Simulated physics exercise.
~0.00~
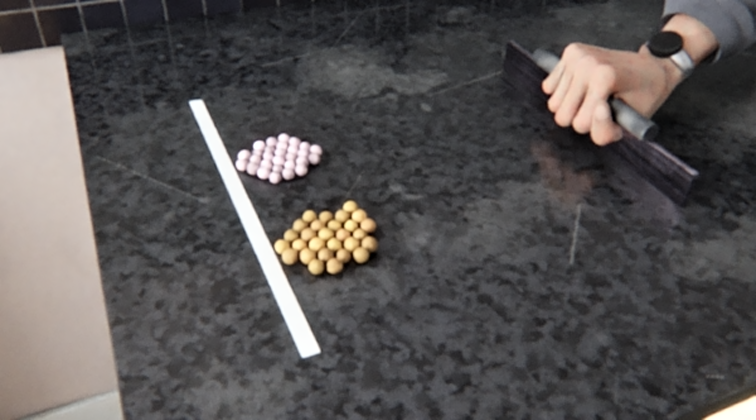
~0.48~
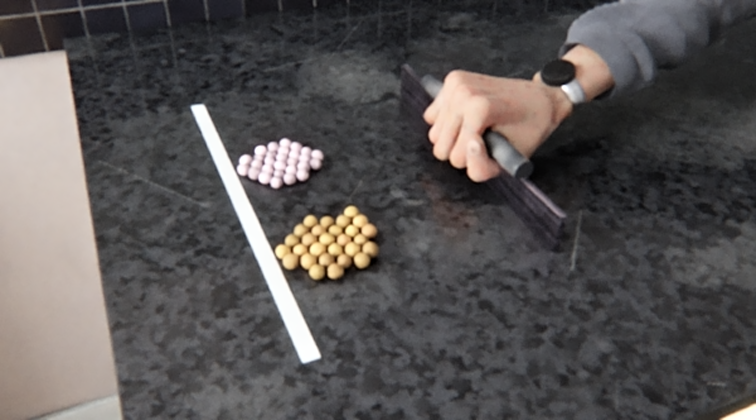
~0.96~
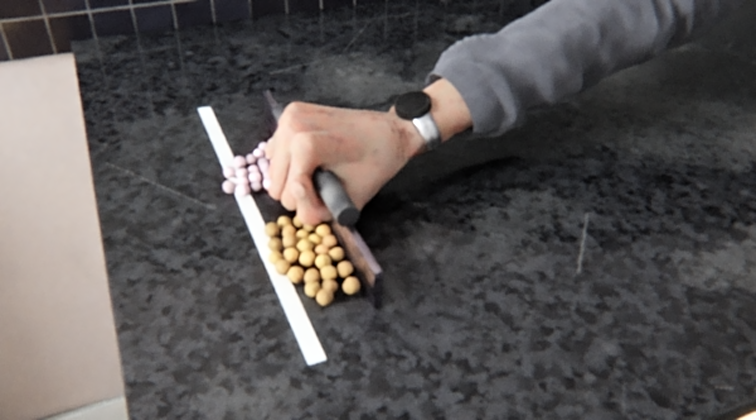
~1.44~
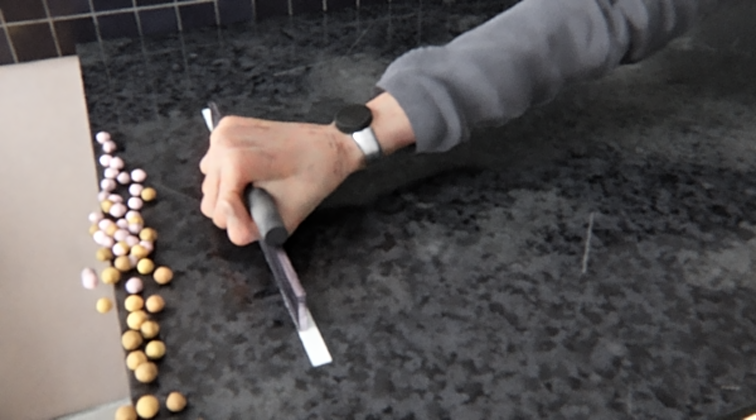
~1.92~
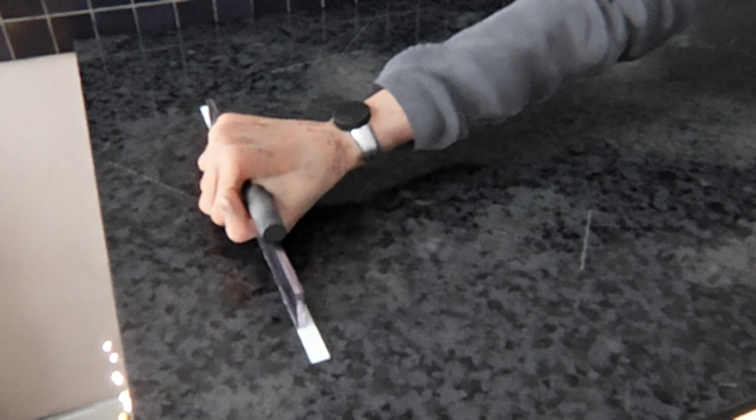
On a dark mottled counter, a cluster of pale pink balls and a cluster of golden ones sit just right of a white strip of tape. A hand wearing a watch holds a wide scraper at the upper right and sweeps it left toward them. The blade reaches both clusters and pushes them against the tape. It stops on the strip, but the balls roll on to the counter's left edge, mixing together as some begin to drop off. The rest follow, leaving the counter clear while the hand holds the scraper still on the tape.
